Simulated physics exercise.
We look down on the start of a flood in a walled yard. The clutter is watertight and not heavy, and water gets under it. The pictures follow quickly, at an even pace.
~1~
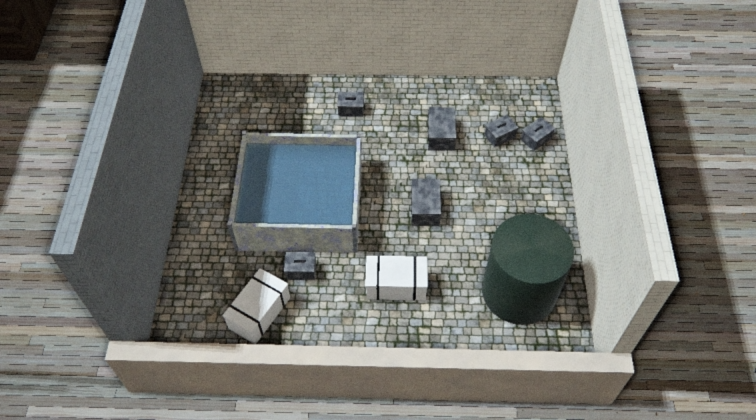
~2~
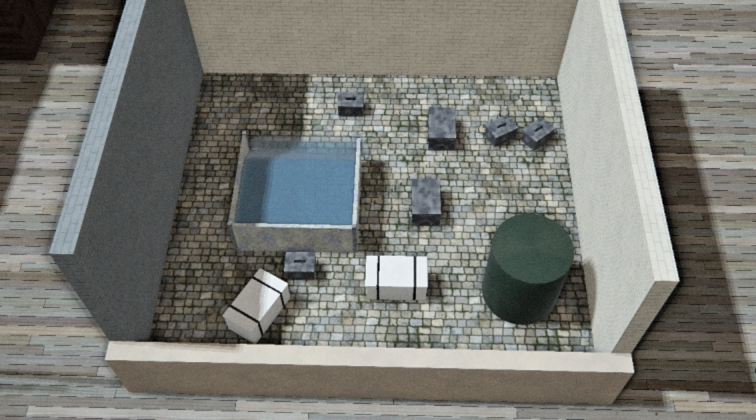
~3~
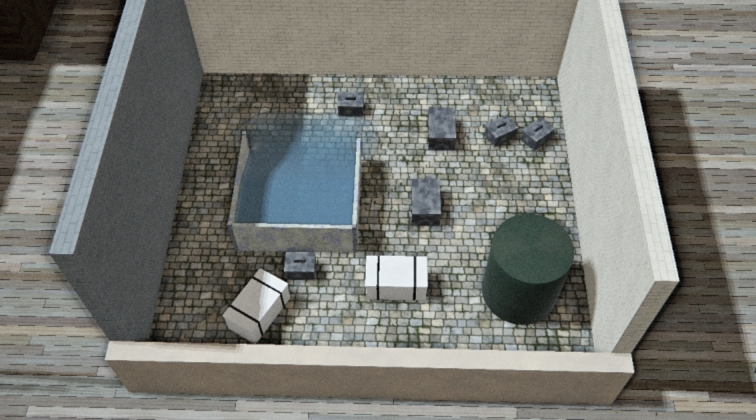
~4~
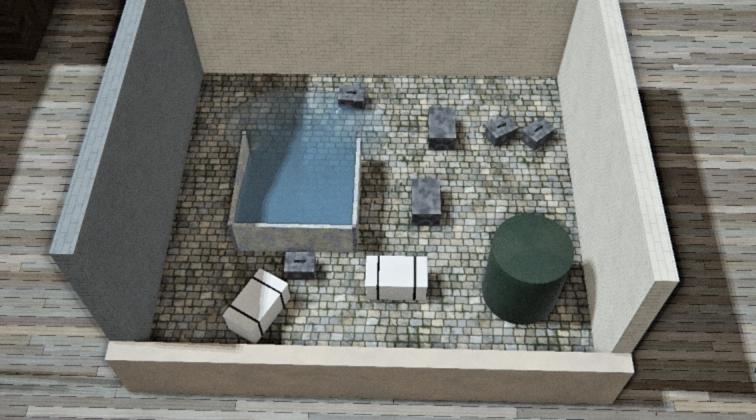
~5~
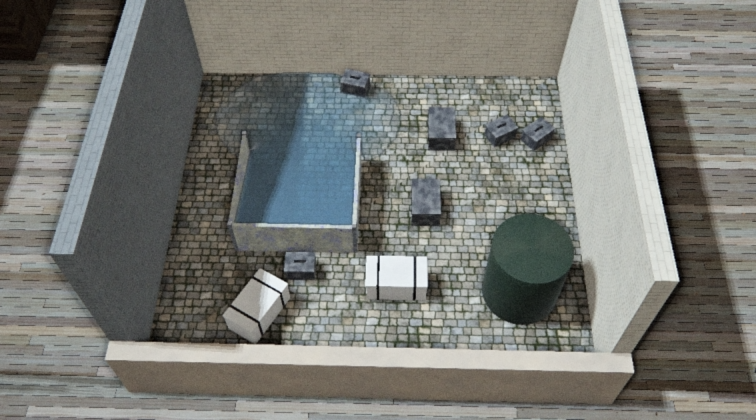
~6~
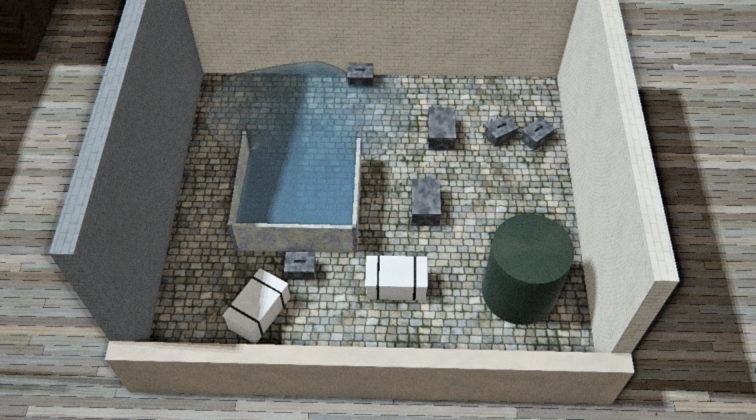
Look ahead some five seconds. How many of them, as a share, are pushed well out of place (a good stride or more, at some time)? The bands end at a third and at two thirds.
It is one to two thirds.
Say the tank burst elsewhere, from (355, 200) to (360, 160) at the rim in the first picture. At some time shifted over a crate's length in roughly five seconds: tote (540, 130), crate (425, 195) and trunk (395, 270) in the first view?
One after the other: Moved that far, shifted that much, never so far.
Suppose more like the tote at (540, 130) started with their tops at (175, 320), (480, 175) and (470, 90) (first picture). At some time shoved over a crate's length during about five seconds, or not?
One after the other: Pushed that far, under that, yes.
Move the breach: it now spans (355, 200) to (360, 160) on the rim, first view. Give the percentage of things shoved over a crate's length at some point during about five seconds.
Near 50 in a hundred.
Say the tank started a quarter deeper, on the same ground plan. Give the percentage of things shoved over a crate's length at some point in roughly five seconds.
Roughly 50 per cent.
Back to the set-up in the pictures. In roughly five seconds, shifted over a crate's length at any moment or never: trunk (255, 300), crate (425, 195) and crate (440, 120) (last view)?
One after the other: No, not that far, shifted that much.
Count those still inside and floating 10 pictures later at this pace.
The number is 1.
A moment on, 1 of 8 are well off their spots; 1 afloat.
Next, 1 of 8 are well off their spots; 1 afloat.
Later, 4 of 8 are well off their spots; 2 afloat.
In the end, 4 of 8 are well off their spots, and 4 have been at some point; 3 afloat.
